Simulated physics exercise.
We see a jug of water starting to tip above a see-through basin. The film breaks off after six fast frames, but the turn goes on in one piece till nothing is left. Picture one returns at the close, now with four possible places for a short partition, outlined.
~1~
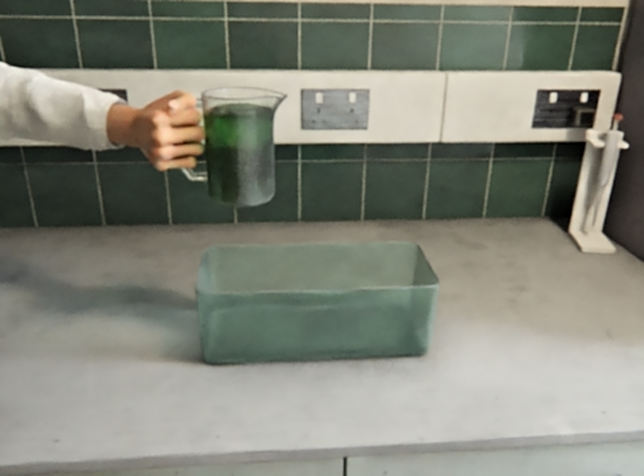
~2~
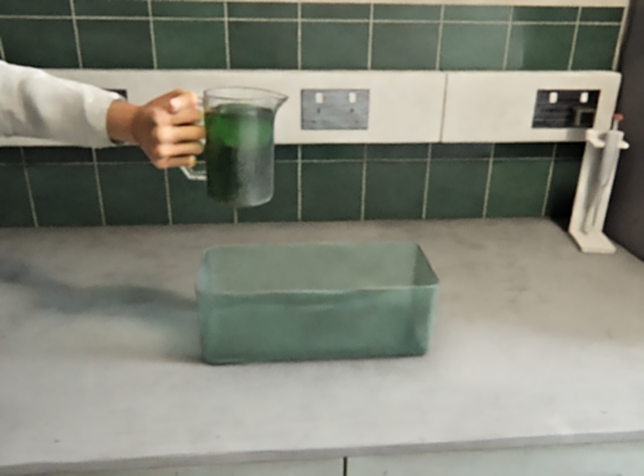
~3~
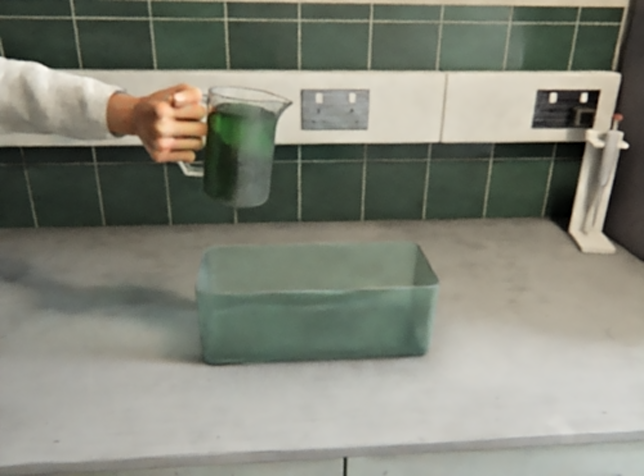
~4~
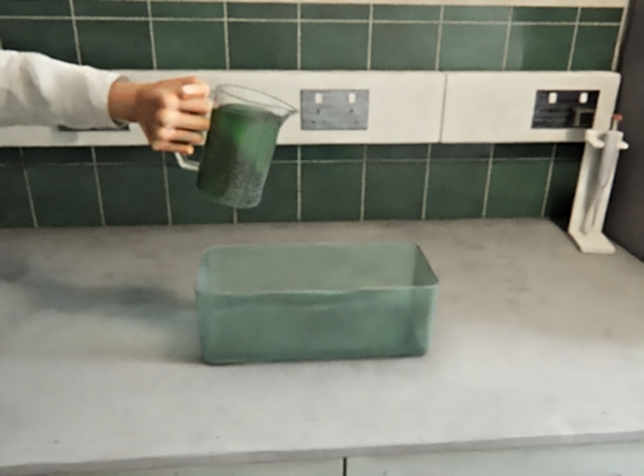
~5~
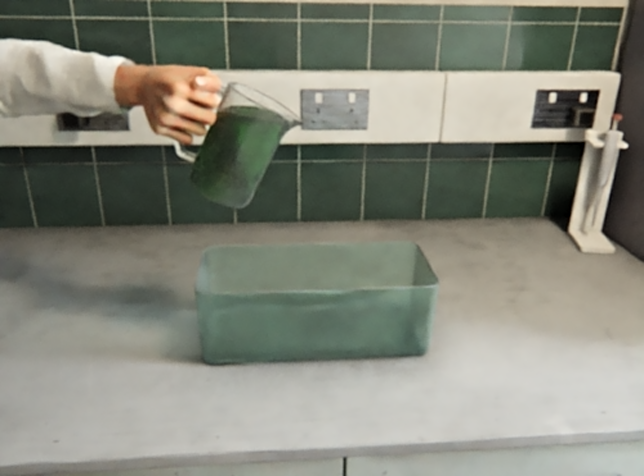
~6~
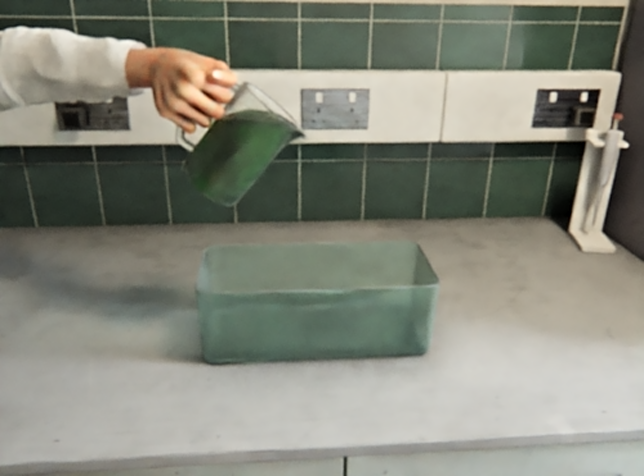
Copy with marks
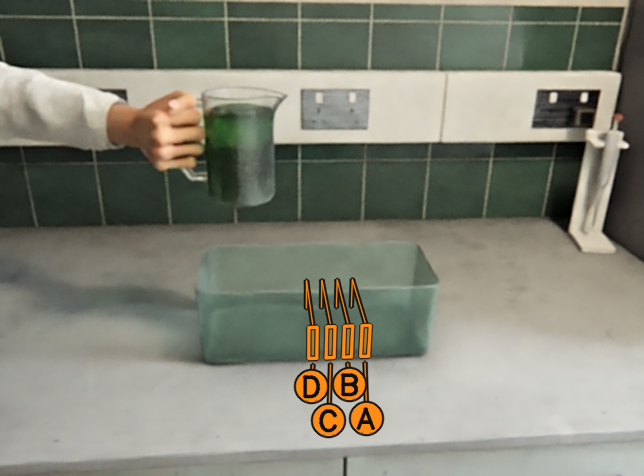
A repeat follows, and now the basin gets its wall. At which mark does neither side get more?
B beats the others.
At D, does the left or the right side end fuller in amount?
The right one.
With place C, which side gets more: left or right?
More ends on the right.
On the marked copy, A at (365, 362); B at (347, 363); C at (330, 363); D at (313, 364).
Choosing A, about 83 % ends left of the wall and 11 % right of it; 5 % is lost outside.
Choosing B, about 50 % ends left of the wall and 46 % right of it; 4 % is lost outside.
Choosing C, about 10 % ends left of the wall and 86 % right of it; 4 % is lost outside.
Choosing D, about 5 % ends left of the wall and 90 % right of it; 5 % is lost outside.
